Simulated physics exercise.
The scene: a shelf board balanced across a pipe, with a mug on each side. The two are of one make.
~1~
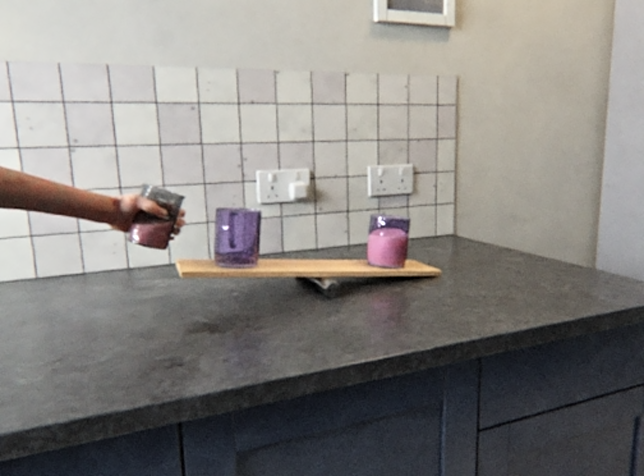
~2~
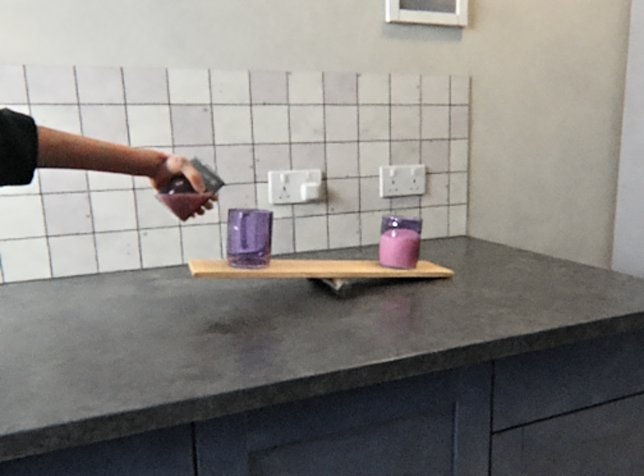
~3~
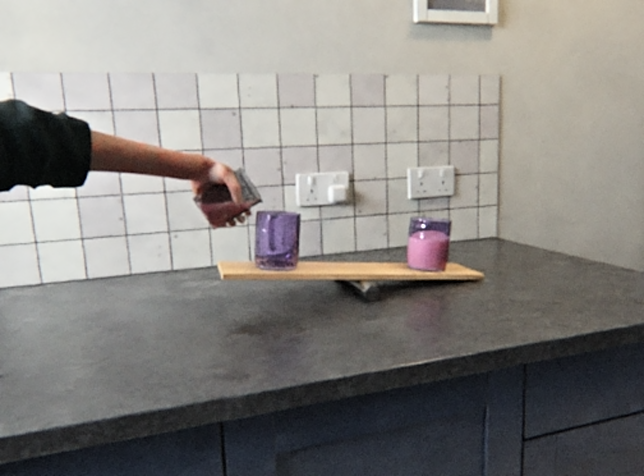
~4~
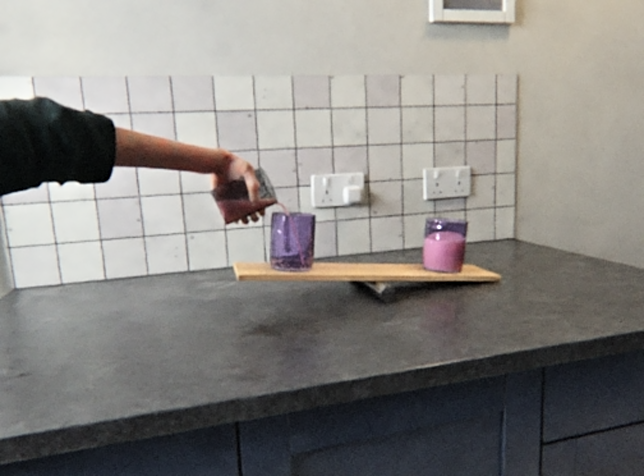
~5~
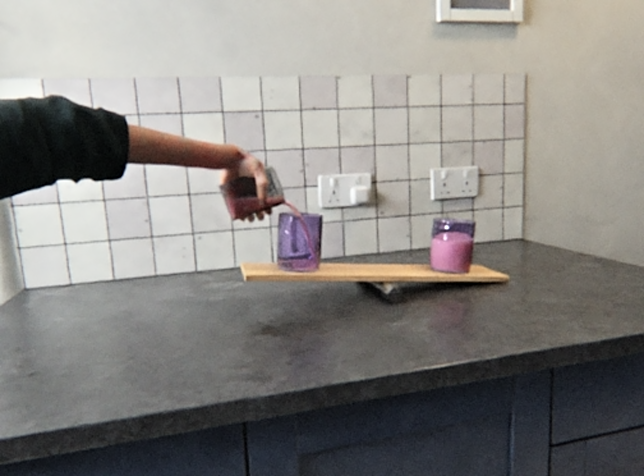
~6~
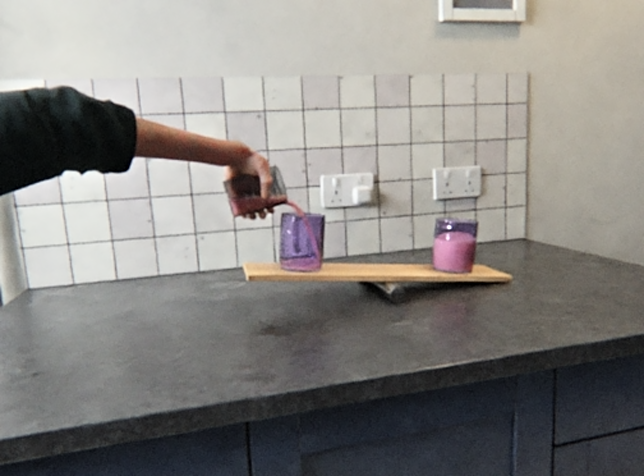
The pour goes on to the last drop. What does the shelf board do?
The shelf board stays as it is.
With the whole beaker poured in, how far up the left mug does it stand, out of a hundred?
Some 30 per cent.
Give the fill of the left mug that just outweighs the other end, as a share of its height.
Some 60 per cent.
A moment on, the left mug is about a quarter full; the shelf board leans as before.
When it is over, the left mug is about a third full; the shelf board leans as before.
